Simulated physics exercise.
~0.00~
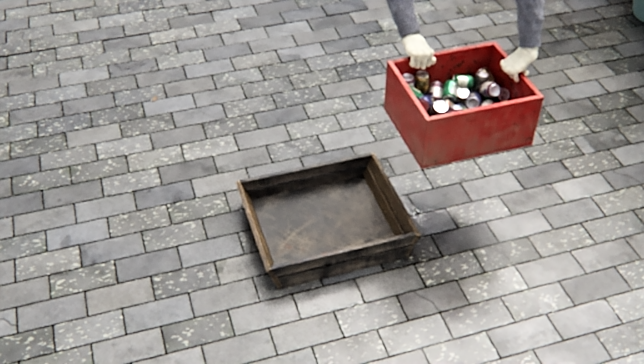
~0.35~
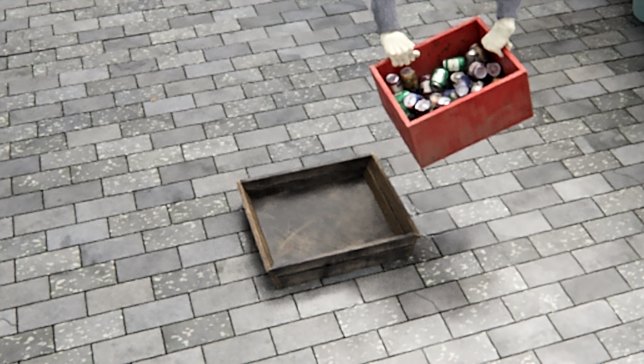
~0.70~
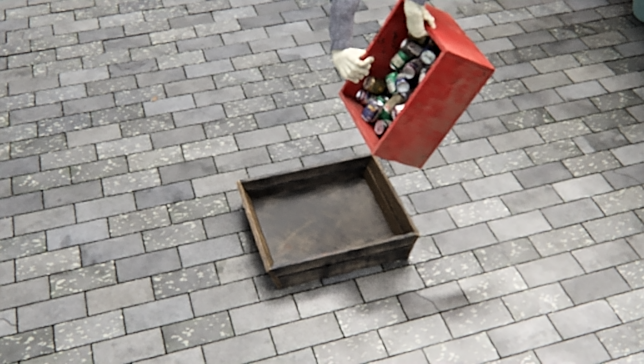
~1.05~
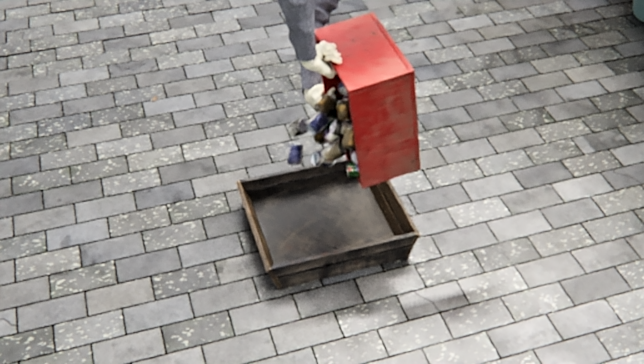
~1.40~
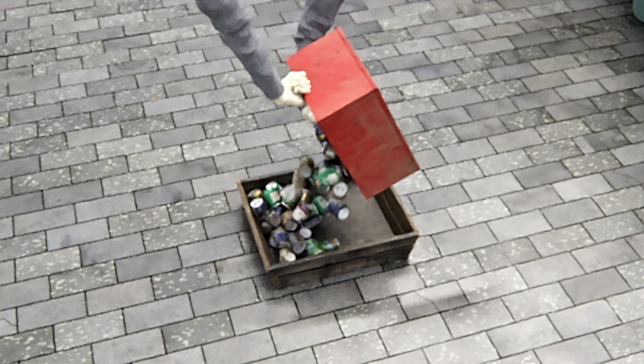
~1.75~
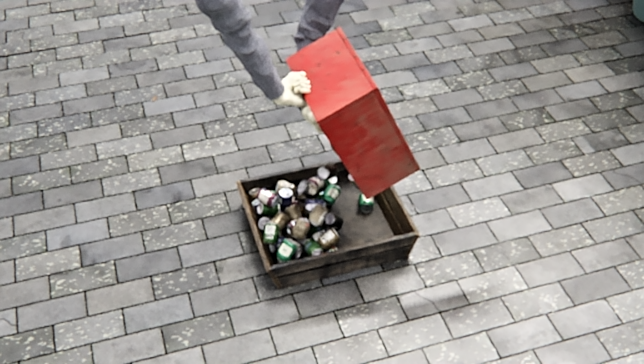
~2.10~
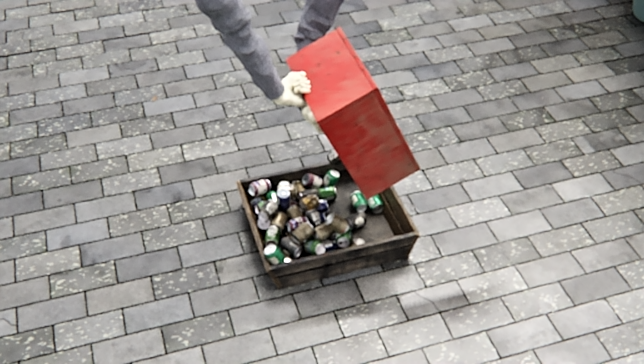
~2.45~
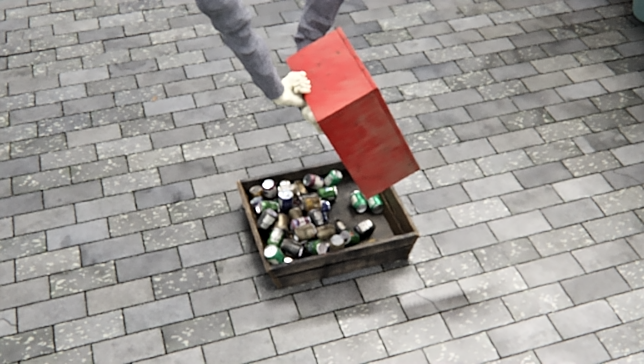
On grey paving, gloved hands tip a red box, pouring small cans into a dark tray.
